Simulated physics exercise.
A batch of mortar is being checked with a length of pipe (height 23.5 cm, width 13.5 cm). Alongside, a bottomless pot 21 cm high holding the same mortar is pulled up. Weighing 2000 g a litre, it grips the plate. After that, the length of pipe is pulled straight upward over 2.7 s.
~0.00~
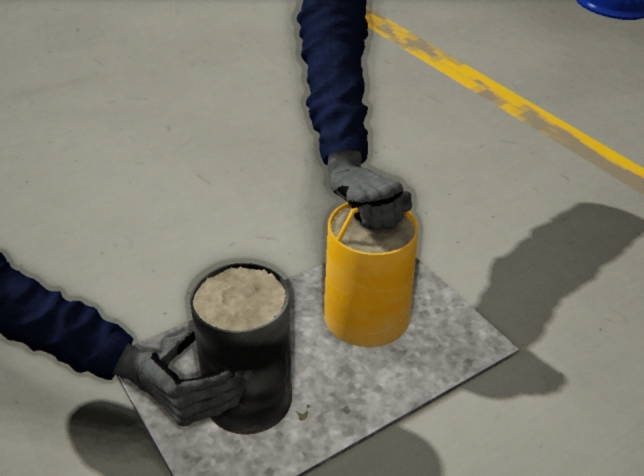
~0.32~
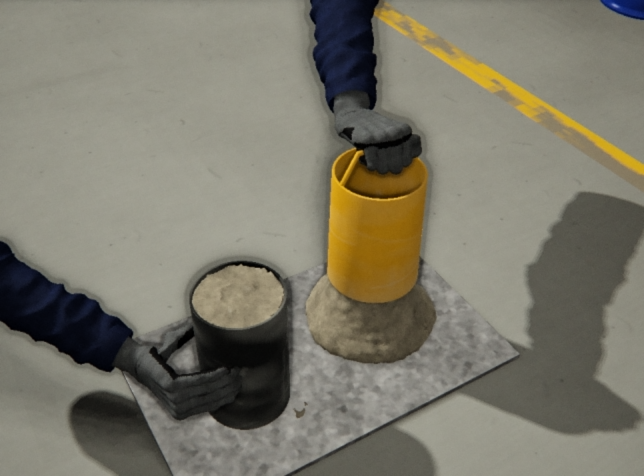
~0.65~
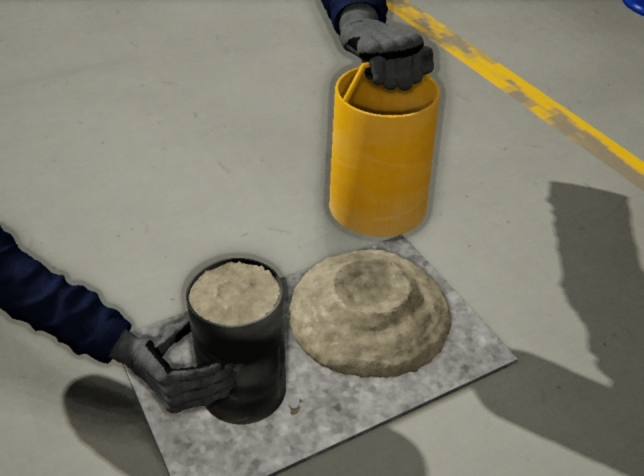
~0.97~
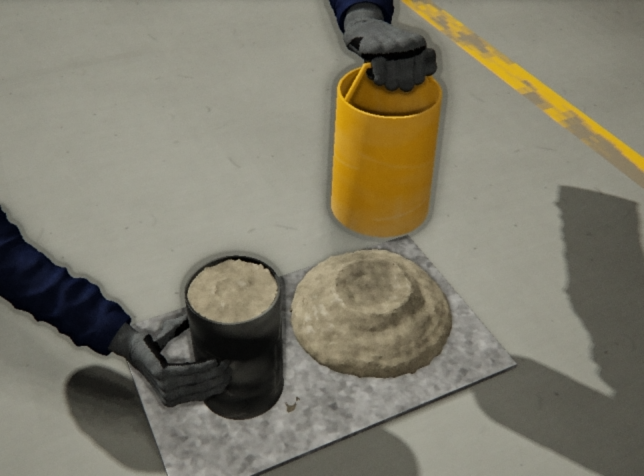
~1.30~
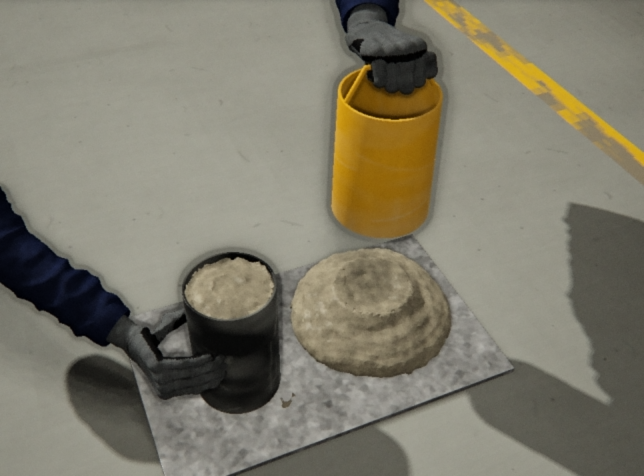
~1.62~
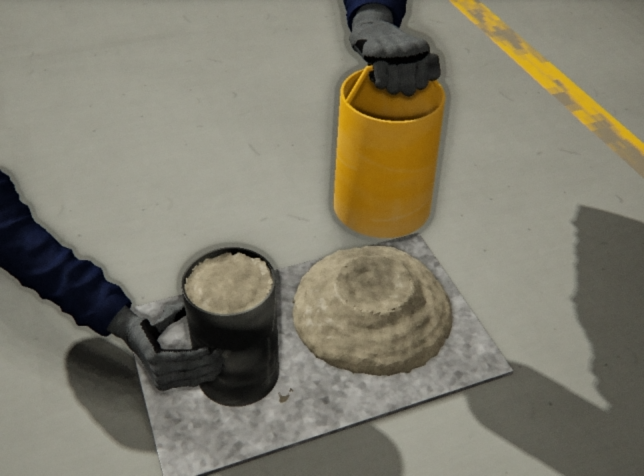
On a speckled board on a concrete floor, a gloved hand lifts a yellow bottomless pot straight up, and the mortar inside slumps into a wide, low mound, while another gloved hand stays on a dark, mortar-filled pipe at left.
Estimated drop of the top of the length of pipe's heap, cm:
14 cm.
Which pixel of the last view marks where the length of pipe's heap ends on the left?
The pixel is about (153, 383).
After 2.3 s, the length of pipe is up 5.6 cm; the mortar has come down 5.4 cm to 18 cm and is 23 cm wide.
After 3.0 s, the length of pipe is up 15 cm; the mortar has come down 14 cm to 9.8 cm and is 29 cm wide.
After 3.6 s, the length of pipe is up 23 cm; the mortar has come down 14 cm to 9.8 cm and is 29 cm wide.
After 4.5 s, the length of pipe is clear; the mortar has come down 14 cm to 9.7 cm and is 29 cm wide.
After 5.0 s, at rest, the length of pipe is clear; the mortar has come down 14 cm to 9.7 cm and is 29 cm wide.
